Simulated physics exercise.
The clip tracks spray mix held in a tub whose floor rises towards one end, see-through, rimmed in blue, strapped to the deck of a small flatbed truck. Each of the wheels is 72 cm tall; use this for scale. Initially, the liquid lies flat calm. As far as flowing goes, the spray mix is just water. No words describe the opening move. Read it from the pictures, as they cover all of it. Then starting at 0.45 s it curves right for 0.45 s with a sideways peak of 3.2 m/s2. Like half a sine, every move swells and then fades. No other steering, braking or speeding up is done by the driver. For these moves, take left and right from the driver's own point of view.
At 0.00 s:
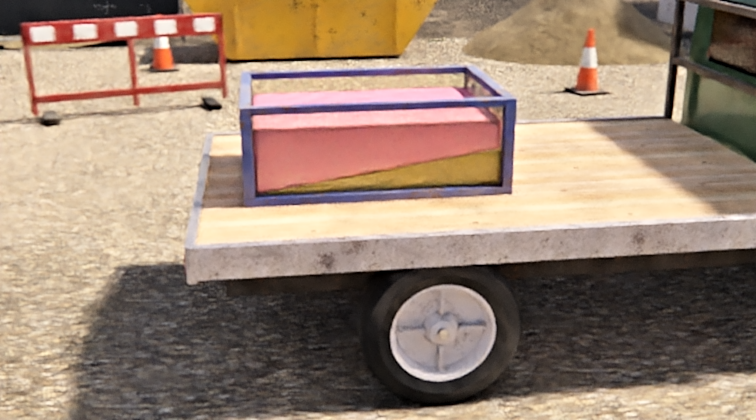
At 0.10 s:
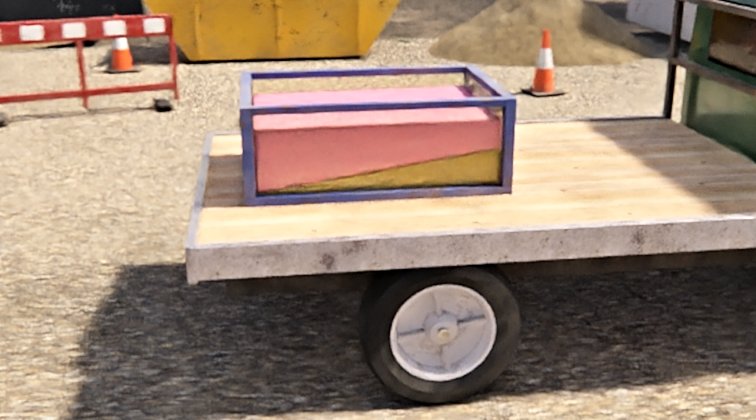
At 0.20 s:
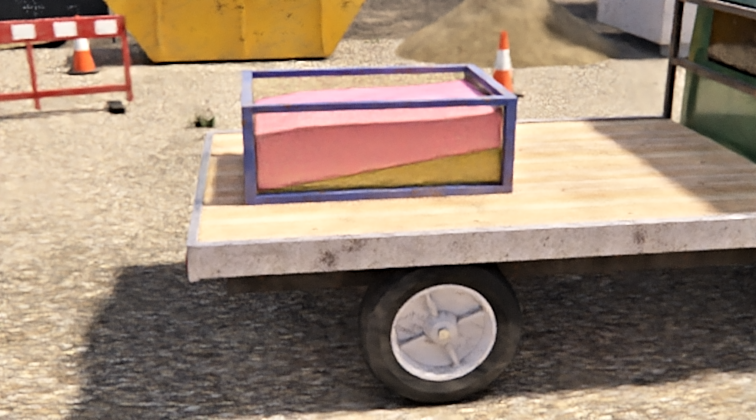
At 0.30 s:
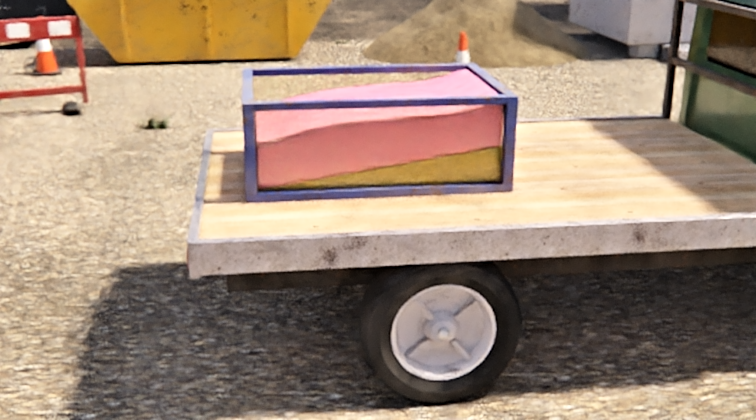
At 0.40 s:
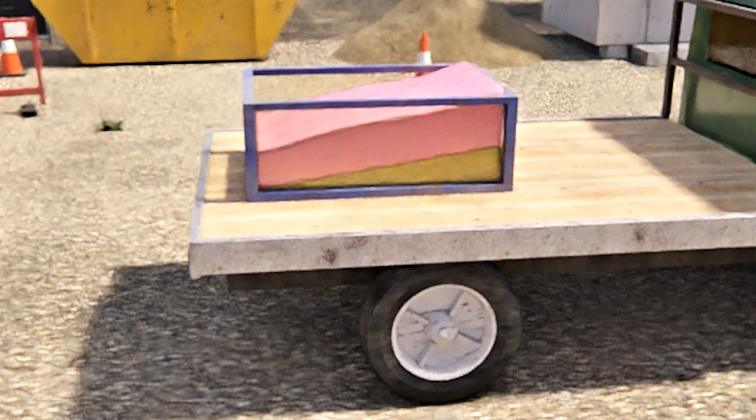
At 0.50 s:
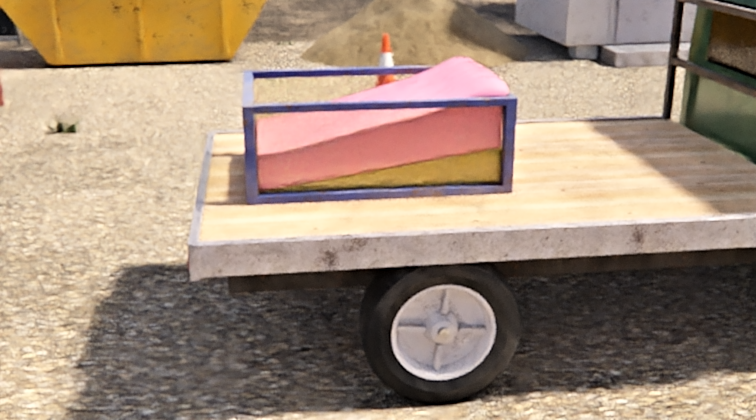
A flatbed trailer with a pale plank deck, grey edge and white-hubbed wheel fills a side-on view of a sunlit gravel yard. On it sits a clear, blue-framed tub of pink liquid above a sloping yellow floor, with a yellow skip, sand pile, cones and barrier behind. The background slides left as the camera keeps pace, and the liquid, level at first, climbs steeply at the right while sinking at the left.
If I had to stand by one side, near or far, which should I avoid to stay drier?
Avoid the far side.
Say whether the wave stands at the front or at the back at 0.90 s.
At the fore end.
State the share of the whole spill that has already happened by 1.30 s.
Roughly 40 % of the total.
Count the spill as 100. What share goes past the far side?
About 50 per cent.
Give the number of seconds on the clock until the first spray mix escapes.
That happens at some 0.8 s.
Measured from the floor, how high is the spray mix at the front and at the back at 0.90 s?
Front reads 38 centimetres, back reads 30 centimetres.
Then, 0.90 s in, it stands 30 cm high behind and 37 cm in front; 3 per cent has gone over the far side and the right end.
Then, 1.30 s in, it stands 48 cm high behind and 24 cm in front; 6 per cent has gone mostly over the far side, some over the right end.
Then, 1.80 s in, it stands 25 cm high behind and 22 cm in front; 11 per cent has gone over the far side and the near side, a little elsewhere.
Then, 3.88 s in, 15 per cent has gone over the far side and the near side, a little elsewhere; the far side has passed 7 per cent and the near side 3.
